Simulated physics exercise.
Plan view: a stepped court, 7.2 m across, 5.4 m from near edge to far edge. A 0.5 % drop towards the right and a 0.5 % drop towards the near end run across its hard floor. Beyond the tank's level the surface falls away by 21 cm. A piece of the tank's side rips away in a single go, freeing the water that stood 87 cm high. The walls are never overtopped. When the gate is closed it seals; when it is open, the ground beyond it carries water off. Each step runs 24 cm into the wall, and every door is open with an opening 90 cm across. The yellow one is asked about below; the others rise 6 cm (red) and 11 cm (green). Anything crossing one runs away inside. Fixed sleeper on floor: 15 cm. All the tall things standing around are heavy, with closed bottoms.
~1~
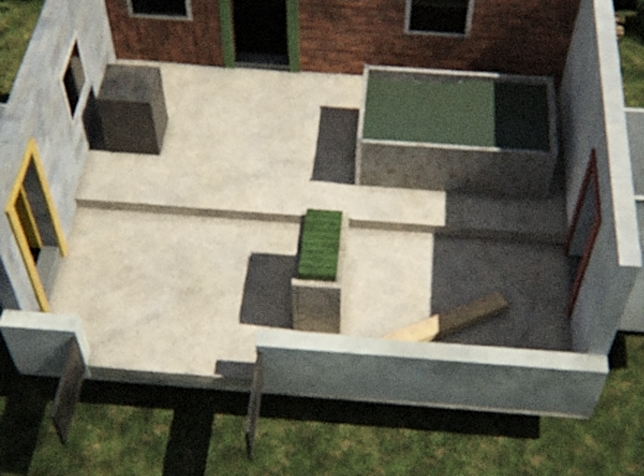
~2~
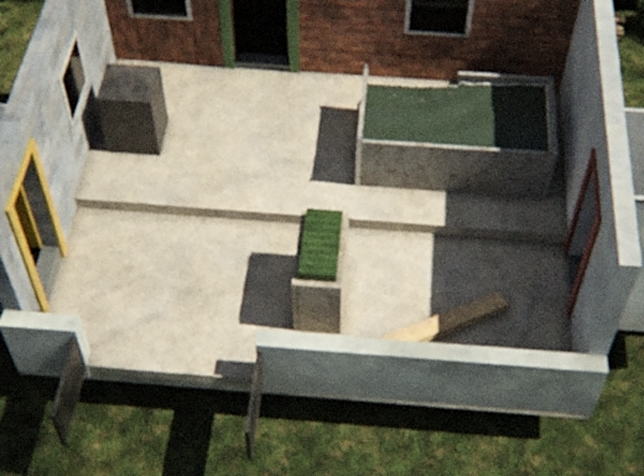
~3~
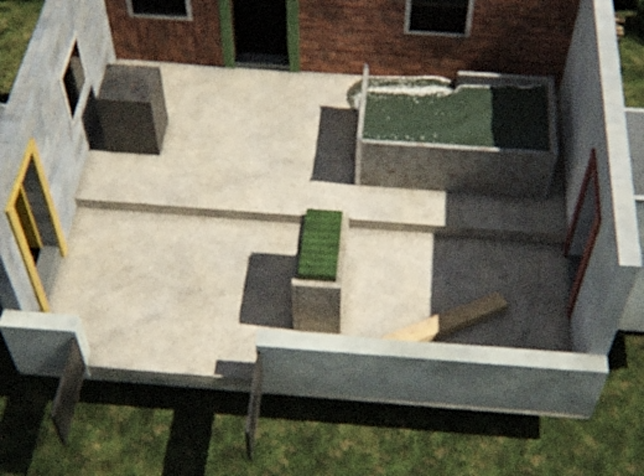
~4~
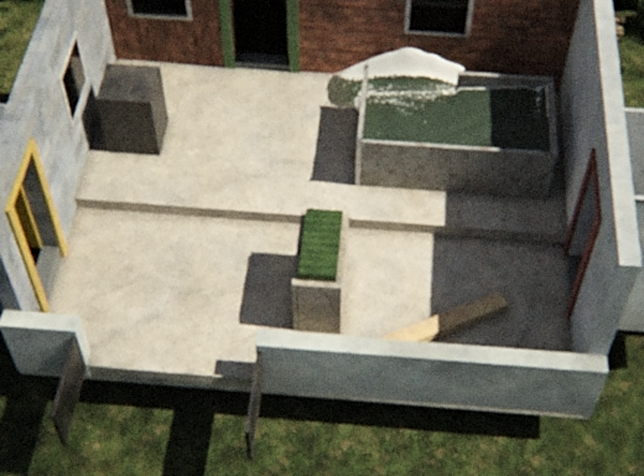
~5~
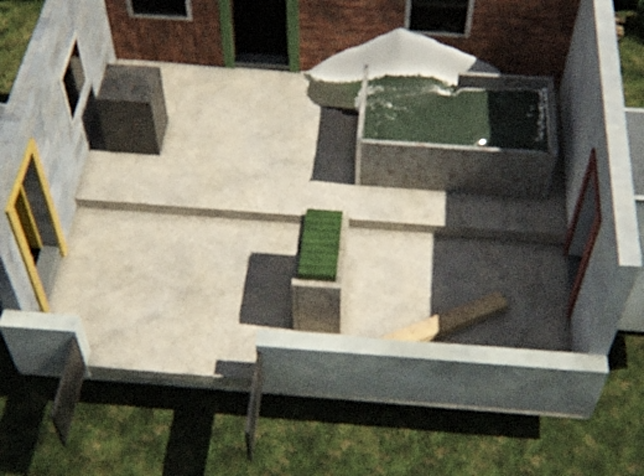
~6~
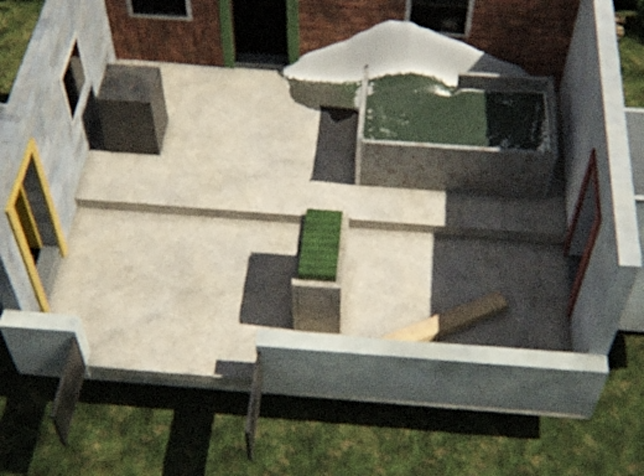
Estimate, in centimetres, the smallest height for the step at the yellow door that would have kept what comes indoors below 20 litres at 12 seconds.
I would say 7.5 cm.
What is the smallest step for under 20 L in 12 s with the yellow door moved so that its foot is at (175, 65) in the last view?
About 17 cm.
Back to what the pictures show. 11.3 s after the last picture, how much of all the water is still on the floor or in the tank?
Share still there: Approx. 74 percent.
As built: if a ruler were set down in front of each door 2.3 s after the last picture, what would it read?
Lab note, cm: Red 7; yellow 10; green 10.
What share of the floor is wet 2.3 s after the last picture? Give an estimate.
Approximately 55 %.
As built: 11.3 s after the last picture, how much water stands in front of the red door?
Some 7.0 cm.
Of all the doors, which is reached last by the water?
It's the yellow door.
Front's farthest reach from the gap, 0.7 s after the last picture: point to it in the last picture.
Near (148, 68).
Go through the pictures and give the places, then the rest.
The tank at (457, 113) is whole and still, 87 cm deep; the yellow door at (40, 239) is dry, in the first frame.
The front is at a hidden place, 0.3 m from the gap on the far side; 0.3 m2 of floor is wet, 87 cm left at the back, in the second frame.
The front is at a hidden place, 0.8 m from the gap on the far side; 1.2 m2 of floor is wet, 84 cm left at the back, in the third frame.
The front is at (336, 76), 0.9 m from the gap on the far side; 1.7 m2 of floor is wet, 77 cm left at the back, in the fourth frame.
The gap is on the far side, the front 1.3 m out at a hidden place; the back of the tank holds 75 cm, in the fifth frame.
The gap is on the far side, the front 1.6 m out at (281, 72); the back of the tank holds 72 cm; the yellow door at (40, 239), 6.0 m from the gap, is still 4.9 m from the nearest water, in the sixth frame.
Then, 0.7 s after the last picture water covers 20 % of the floor, deepest (60 cm) near (403, 86); it has not reached the yellow door.
Then, 2.3 s after the last picture water covers 55 % of the floor, deepest (47 cm) near (528, 118); 10 cm at the yellow door, 0 litres in over its 25 cm step.
Then, 11.3 s after the last picture water covers 90 % of the floor, deepest (12 cm) near (534, 386); 5 cm at the yellow door, 0 litres in over its 25 cm step.
At the yellow door as built, the water peaked near 11 cm, 5.9 s after the last picture.
Run again over the same 12 s with other heights there, 26 litres in over 7 cm, 6 litres over 9.5 cm. The limit of 20 litres is kept from about 7.5 cm up.
